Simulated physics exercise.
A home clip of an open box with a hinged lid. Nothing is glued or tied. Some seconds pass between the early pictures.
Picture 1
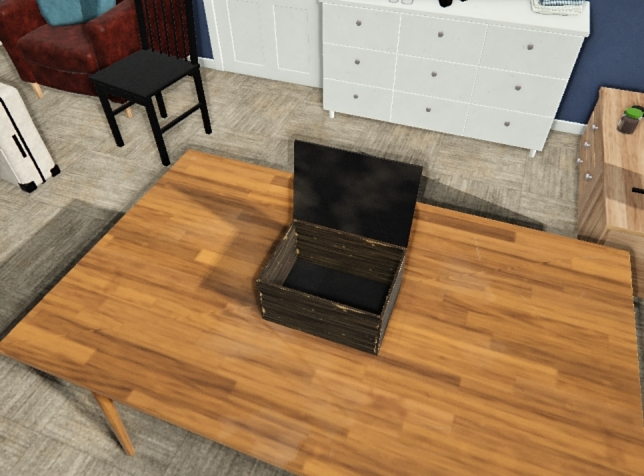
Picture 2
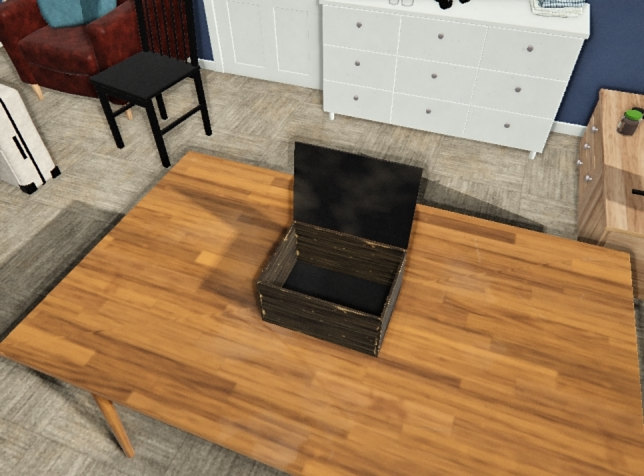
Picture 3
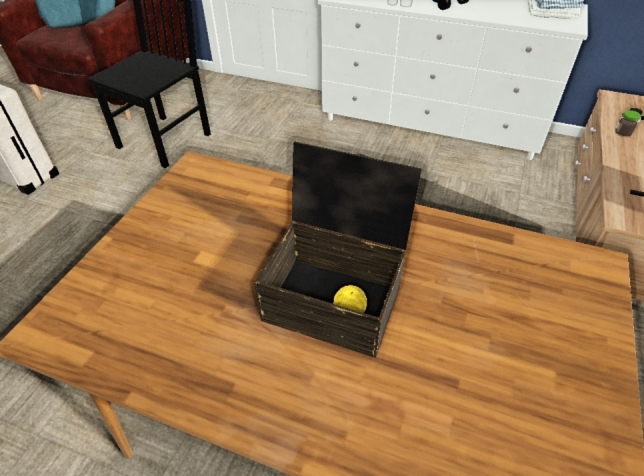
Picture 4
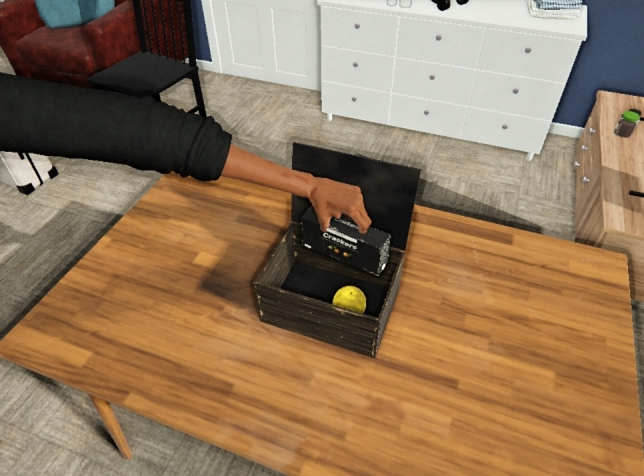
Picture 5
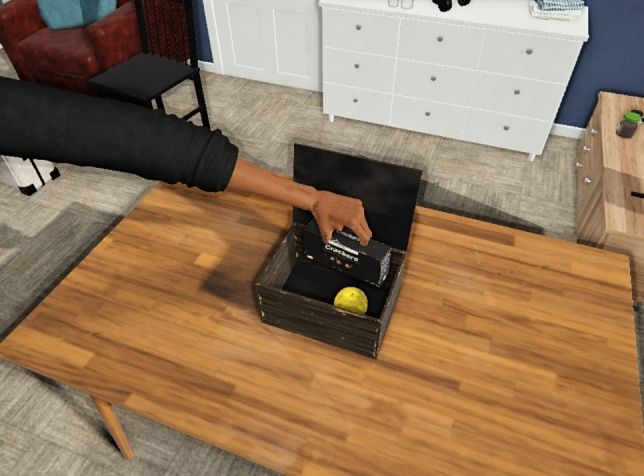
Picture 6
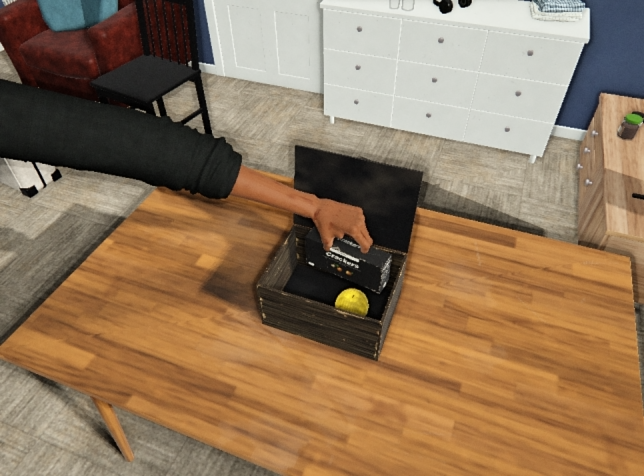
On a wooden table, a yellow round object appearing in an open dark box, then a hand lowering a black carton inside.
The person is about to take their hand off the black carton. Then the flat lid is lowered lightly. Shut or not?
Outcome: The lid sits on the rim.
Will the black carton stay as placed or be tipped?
It keeps its pose.
Then, 1.10 s later than the last frame, lid starting down; black carton moved a little near (356, 280); yellow apple moved a little.
Then, 1.90 s later than the last frame, lid 40° above the rim; black carton moved a little near (356, 280); yellow apple moved a little.
When it is over, lid shut; moved from the start, black carton; yellow apple as before. End places, in pixels of the last picture, black carton near (356, 280).
